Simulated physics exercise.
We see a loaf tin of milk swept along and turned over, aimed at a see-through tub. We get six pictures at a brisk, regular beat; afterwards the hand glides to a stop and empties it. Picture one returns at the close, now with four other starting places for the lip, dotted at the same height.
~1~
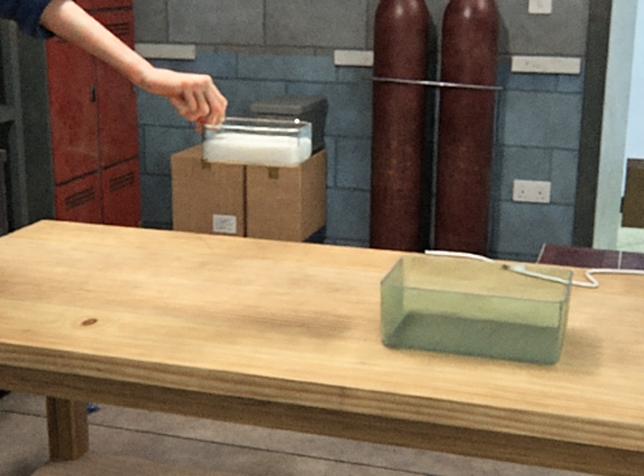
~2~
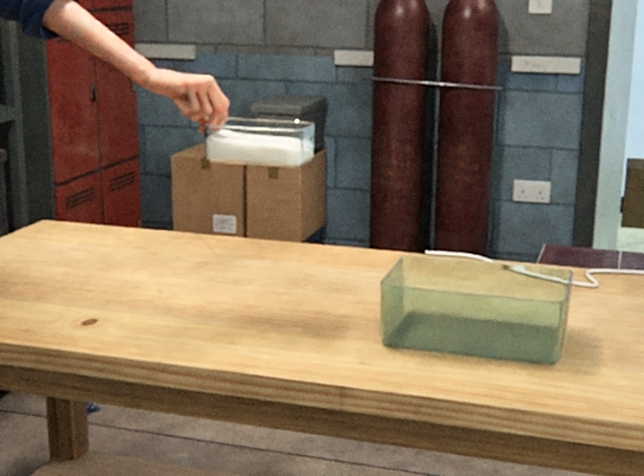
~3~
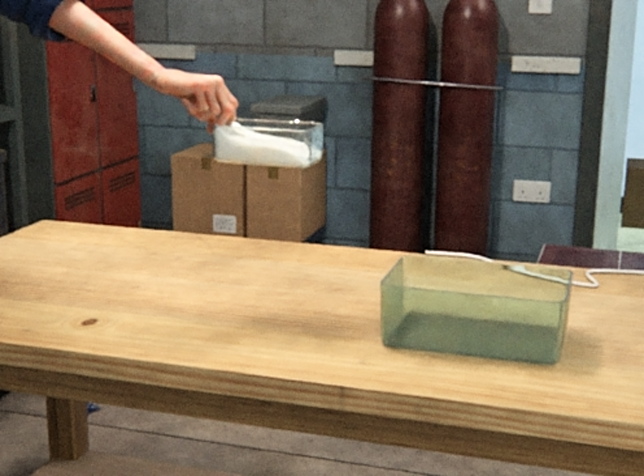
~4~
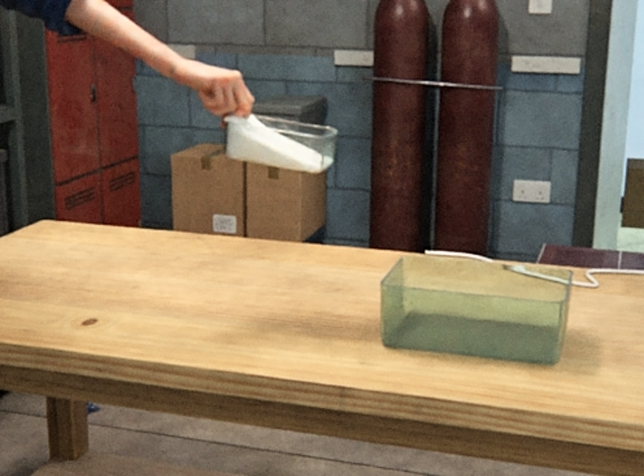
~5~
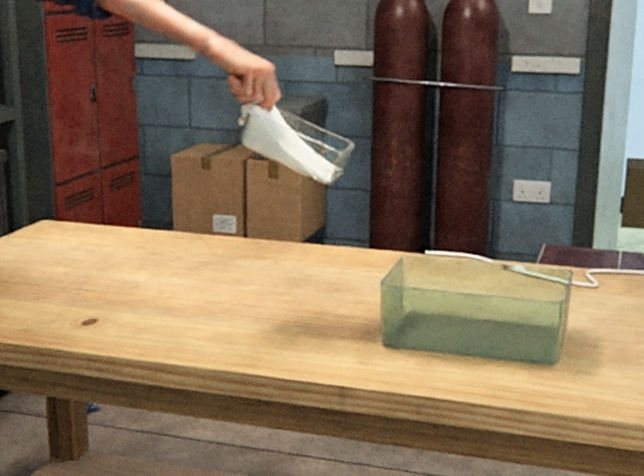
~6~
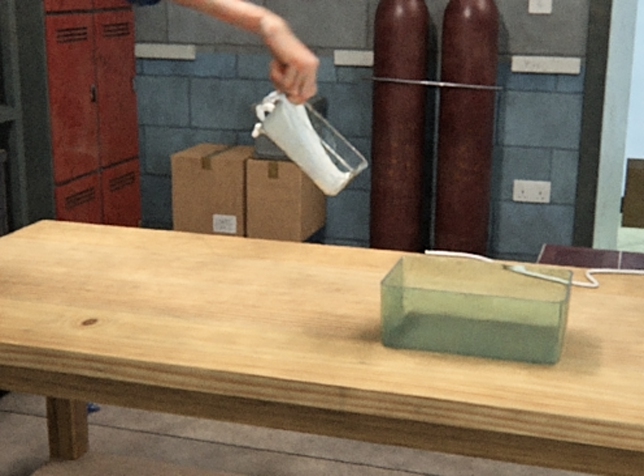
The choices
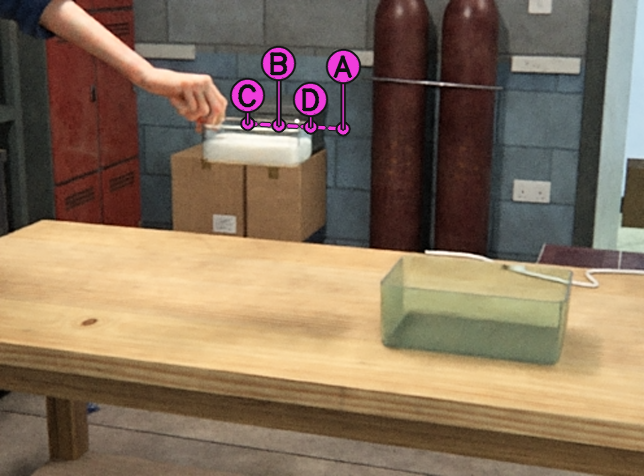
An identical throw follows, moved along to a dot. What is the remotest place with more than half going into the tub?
The limit is B.
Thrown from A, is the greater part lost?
No.
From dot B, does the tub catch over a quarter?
Yes, it does.
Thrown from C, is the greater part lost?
Yes.
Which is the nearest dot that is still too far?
That is dot C.
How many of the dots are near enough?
Three of the four.
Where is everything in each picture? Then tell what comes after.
The first picture shows upright, lip at (304, 126); tub from (381, 344) to (560, 365); nothing has left yet.
The second picture shows upright, lip at (307, 126); nothing has left yet.
The third picture shows upright, lip at (315, 127); nothing has left yet.
The fourth picture shows tipped about 6°, lip at (330, 133); milk is over the rim, down to (233, 118).
The fifth picture shows tipped about 21°, lip at (348, 148); milk is over the rim, down to (246, 122).
The sixth picture shows tipped about 41°, lip at (361, 167); milk is over the rim, down to (260, 133).
On the marked copy, A at (343, 128); B at (278, 125); C at (247, 123); D at (310, 127).
With A, about 73 % lands in the tub, 7 % falls short and 19 % goes beside or beyond.
With B, about 65 % lands in the tub, 26 % falls short and 9 % goes beside or beyond.
With C, about 24 % lands in the tub, 74 % falls short.
With D, about 73 % lands in the tub, 13 % falls short and 15 % goes beside or beyond.
